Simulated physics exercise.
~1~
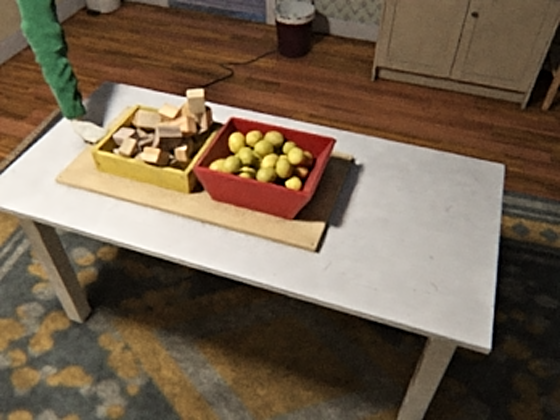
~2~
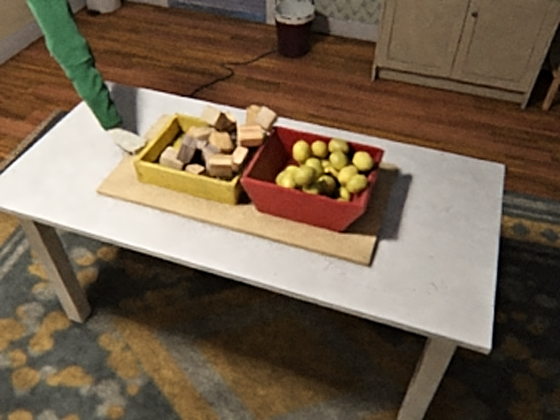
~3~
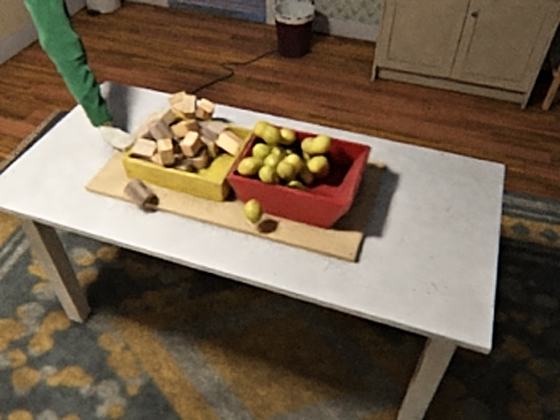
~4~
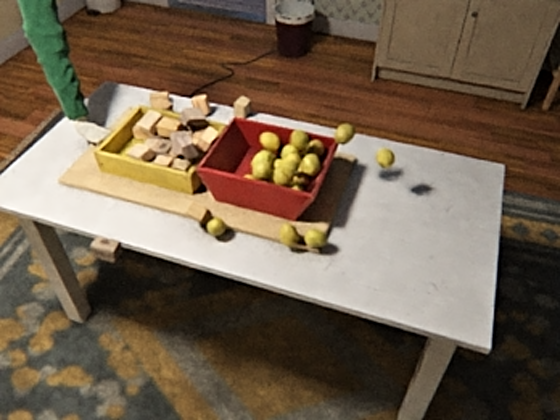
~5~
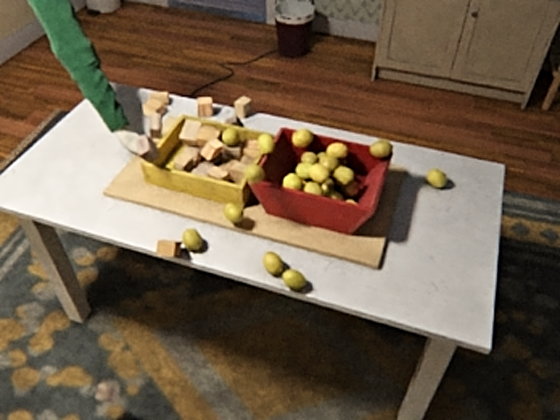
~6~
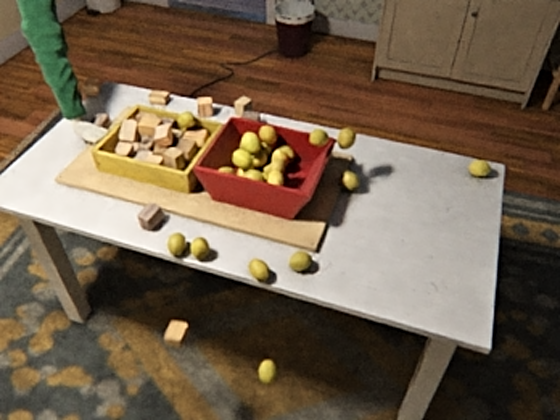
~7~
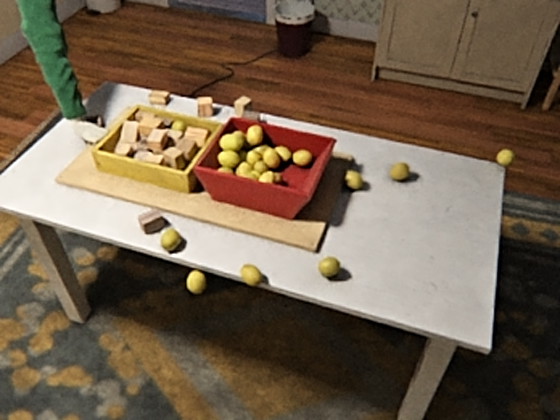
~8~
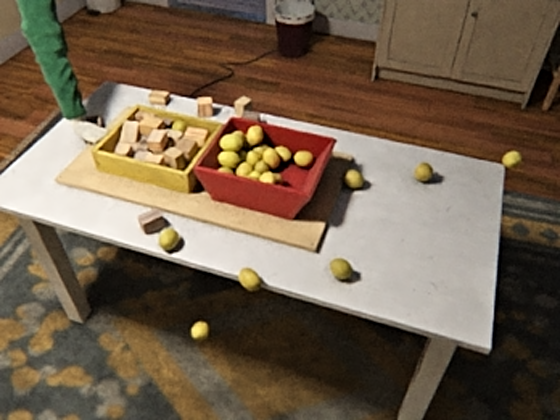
In this clip, a green-sleeved arm stays beside a board that slides right and left on a white table, tossing wooden blocks and lemons from yellow and red totes; some fall off the table, and both totes end still partly filled, with lemons rolling away.
